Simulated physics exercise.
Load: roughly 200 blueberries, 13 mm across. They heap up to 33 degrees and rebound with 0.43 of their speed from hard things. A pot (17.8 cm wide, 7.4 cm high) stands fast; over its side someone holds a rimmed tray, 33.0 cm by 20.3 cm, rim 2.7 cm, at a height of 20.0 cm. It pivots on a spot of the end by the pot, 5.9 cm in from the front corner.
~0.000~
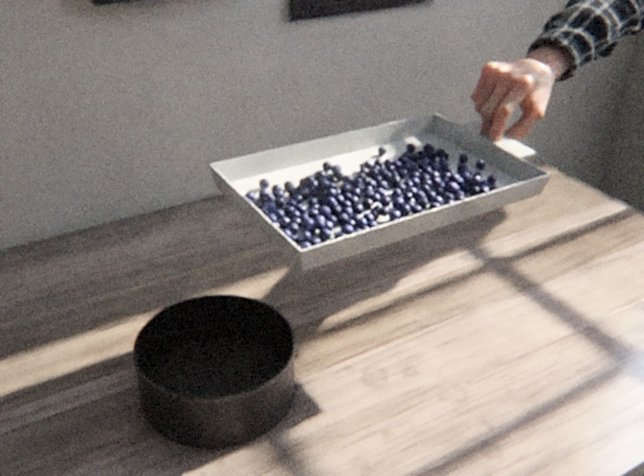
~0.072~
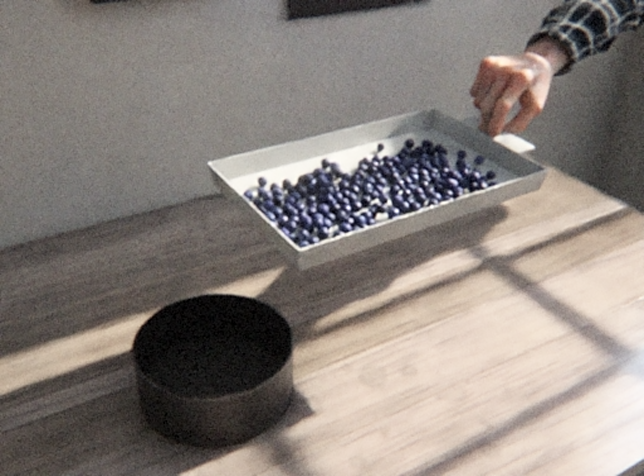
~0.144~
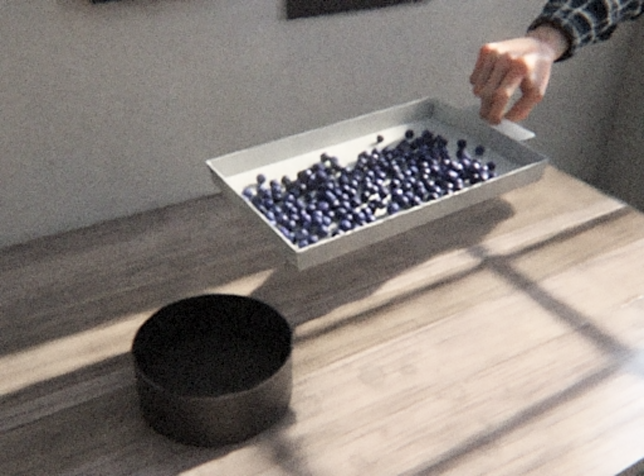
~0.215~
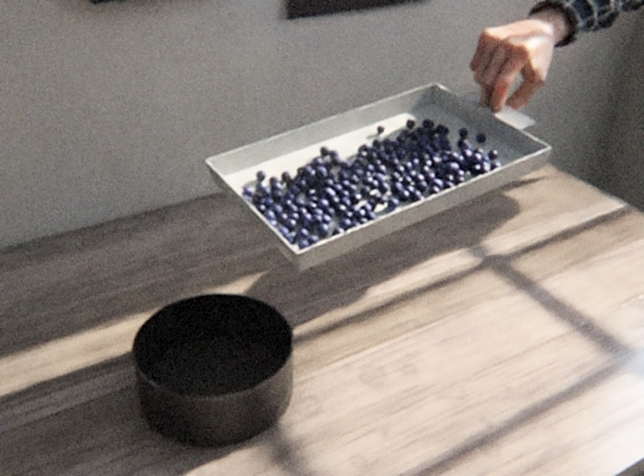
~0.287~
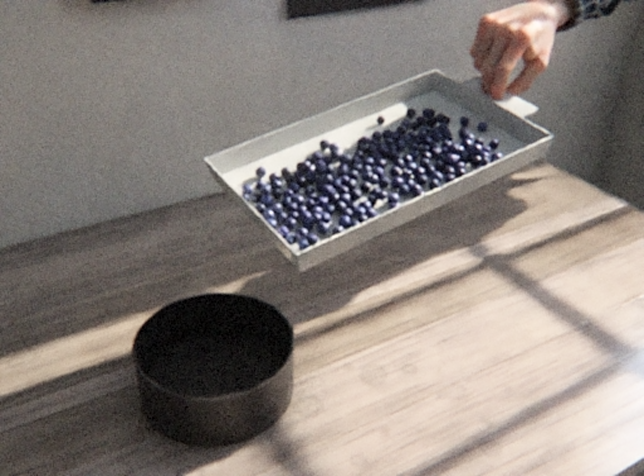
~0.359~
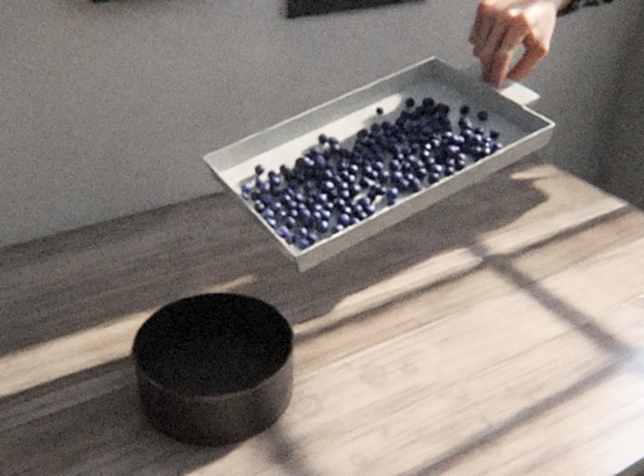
In this clip, a hand in a plaid sleeve holds a rimmed tray of blueberries above a dark pot on a wooden table, then raises the tray's right end so it slants down toward the left, the berries staying bunched together.
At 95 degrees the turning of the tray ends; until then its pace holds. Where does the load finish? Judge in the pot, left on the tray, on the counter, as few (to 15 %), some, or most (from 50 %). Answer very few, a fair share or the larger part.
Pot: The larger part, tray: Very few, counter: A fair share.
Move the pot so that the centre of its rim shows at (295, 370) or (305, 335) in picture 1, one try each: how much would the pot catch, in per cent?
About 60 and 20 per cent.
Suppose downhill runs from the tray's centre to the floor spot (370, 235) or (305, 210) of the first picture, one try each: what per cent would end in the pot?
About 5 and 85 per cent.
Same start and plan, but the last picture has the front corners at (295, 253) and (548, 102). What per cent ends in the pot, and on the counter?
Pot 70, counter 30.
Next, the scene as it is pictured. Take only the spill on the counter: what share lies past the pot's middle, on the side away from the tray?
Some 70 per cent.
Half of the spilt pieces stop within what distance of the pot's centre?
Roughly 16 cm.
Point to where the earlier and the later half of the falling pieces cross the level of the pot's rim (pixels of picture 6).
First near (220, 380), later near (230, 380).
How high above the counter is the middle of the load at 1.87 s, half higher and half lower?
Roughly 30 cm.
Then, at 1.26 s, tilt 51 degrees; the tray holds 100 %, the pot 0 %.
Then, at 1.87 s, tilt 77 degrees; the tray holds 100 %, the pot 0 %.
After 2.52 s, tilt 95 degrees; the tray holds 15 %, the pot 45 %.
At rest (3.5 s), pot 60 %, tray 0 %, counter 40 %.
